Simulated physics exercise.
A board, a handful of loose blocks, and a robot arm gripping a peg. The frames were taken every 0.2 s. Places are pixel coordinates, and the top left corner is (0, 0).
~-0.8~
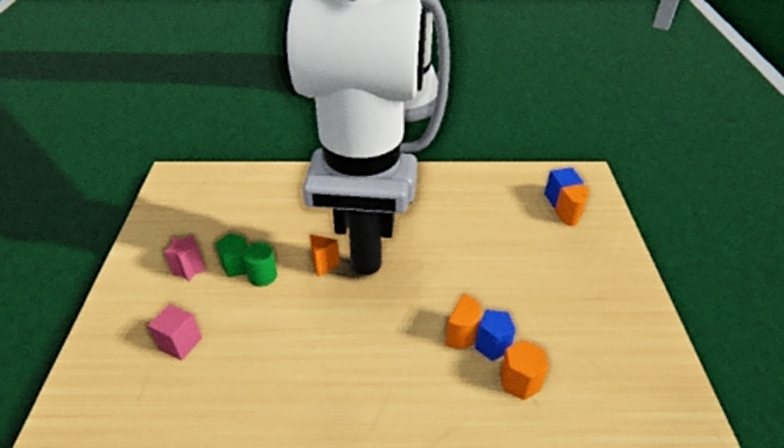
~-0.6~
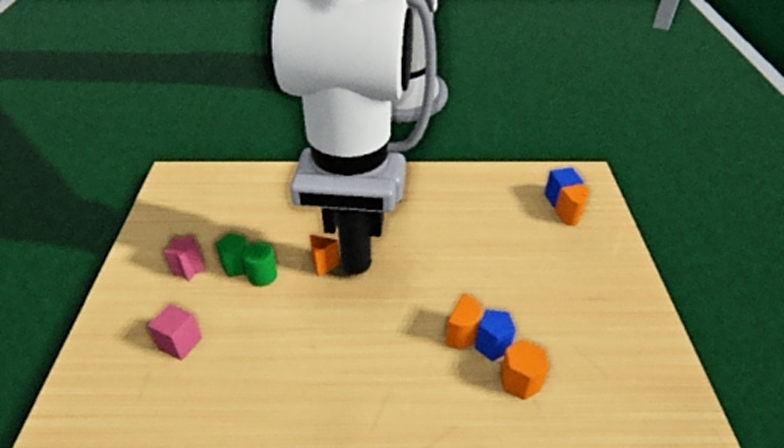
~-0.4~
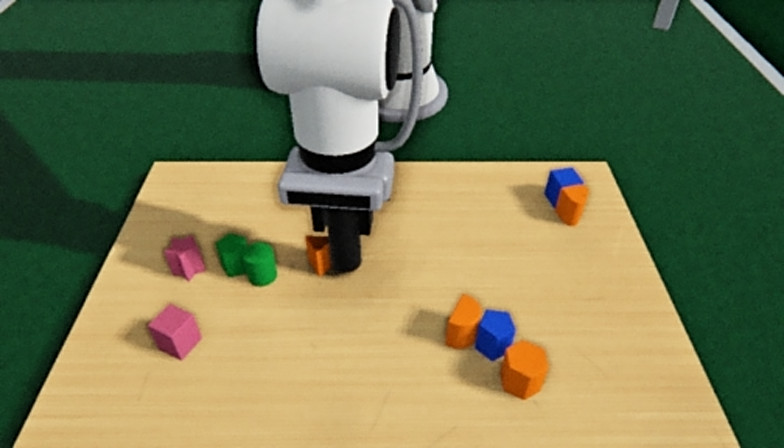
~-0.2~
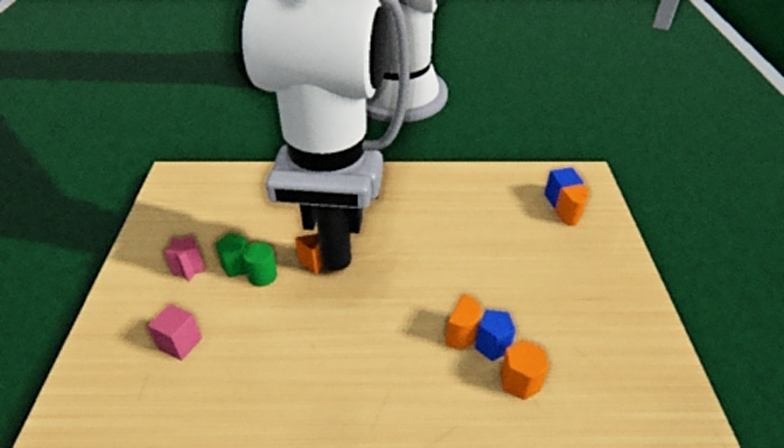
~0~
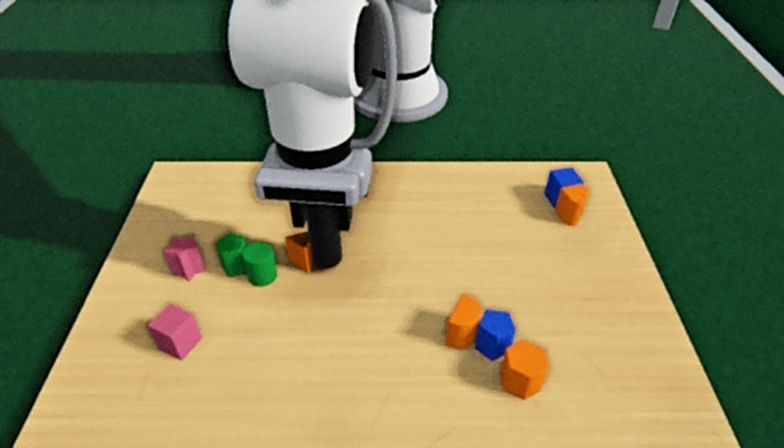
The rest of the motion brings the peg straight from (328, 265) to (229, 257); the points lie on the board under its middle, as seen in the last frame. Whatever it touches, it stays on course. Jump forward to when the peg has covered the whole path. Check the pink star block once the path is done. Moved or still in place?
That one moves away.
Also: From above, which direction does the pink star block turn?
I'd predict that, seen from above, the pink star block rotates clockwise.
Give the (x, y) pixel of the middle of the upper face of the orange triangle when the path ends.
My prediction: (214, 219).
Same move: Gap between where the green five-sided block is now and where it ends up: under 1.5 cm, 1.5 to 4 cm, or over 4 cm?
It will move between 1.5 and 4 cm.
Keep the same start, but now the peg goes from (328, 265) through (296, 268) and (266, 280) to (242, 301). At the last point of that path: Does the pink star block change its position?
Going by the path, no.
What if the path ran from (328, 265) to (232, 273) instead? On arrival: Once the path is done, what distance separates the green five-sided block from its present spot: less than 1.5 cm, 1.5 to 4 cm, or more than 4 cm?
It will fall in the middle band, 1.5 to 4 cm.
What follows on the original path. One third of the way, peg (292, 256); orange triangle (266, 233).
Two thirds of the way, peg (260, 253); green five-sided block (224, 244), turned 15° clockwise; green round block (245, 257); orange triangle (236, 226).
At the end, peg (227, 251); pink star block (170, 249), turned 30° clockwise; green five-sided block (198, 249), turned 40° anticlockwise; green round block (245, 257); orange triangle (214, 219), turned 45° clockwise.
